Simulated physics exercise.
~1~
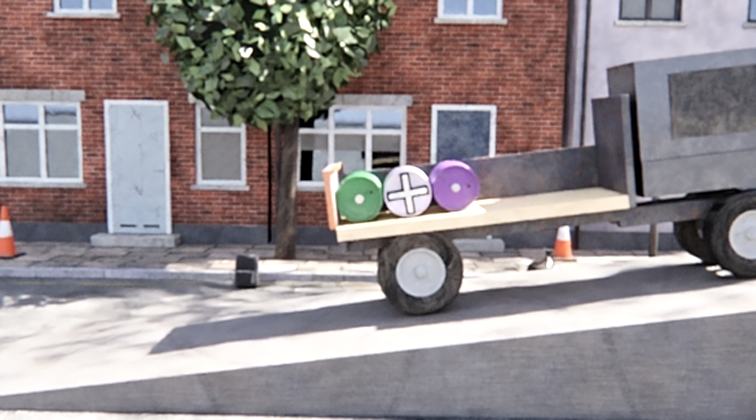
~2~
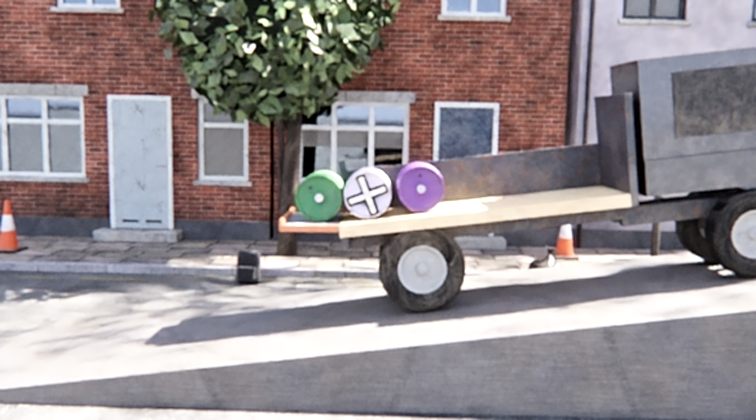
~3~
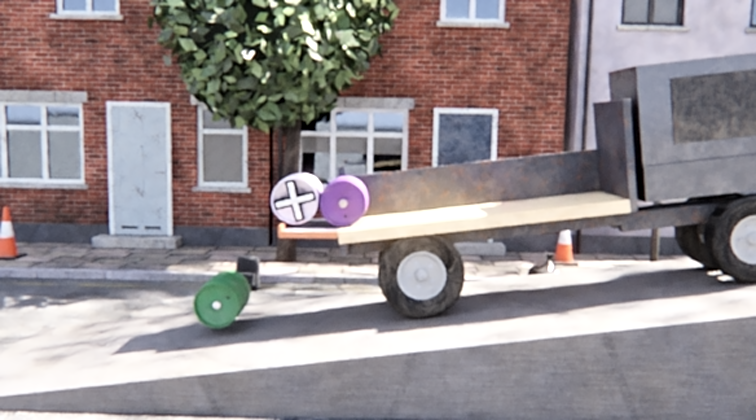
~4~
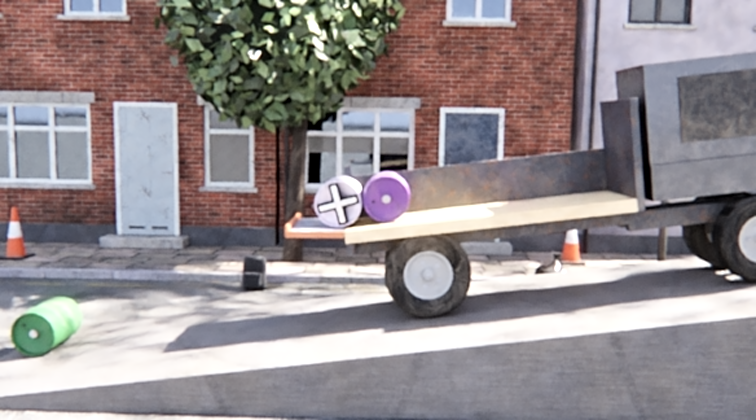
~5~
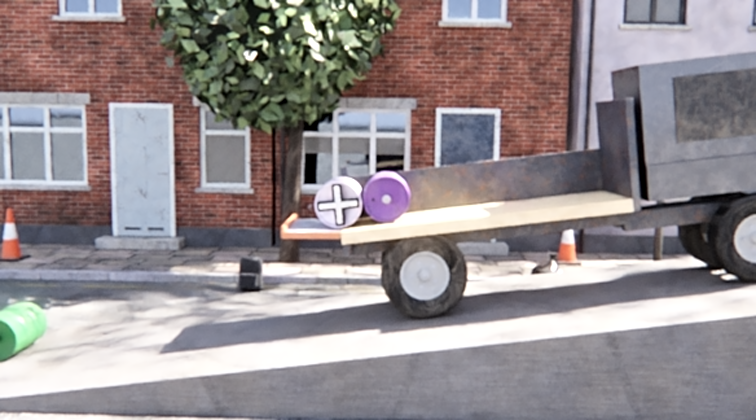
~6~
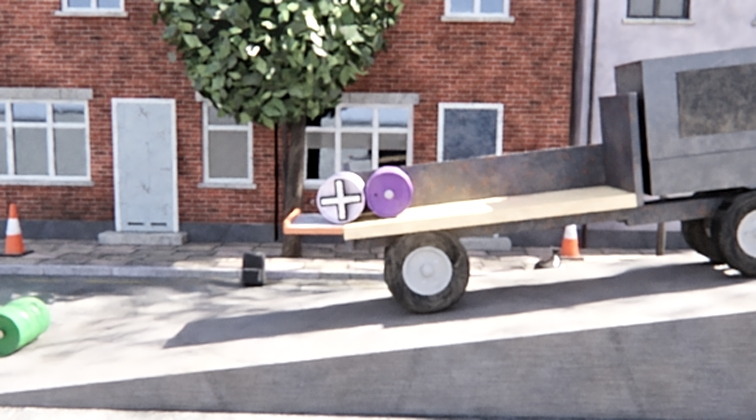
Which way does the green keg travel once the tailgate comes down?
The green keg moves to the left, rolling off the end of the lowered tailgate and on down the road.
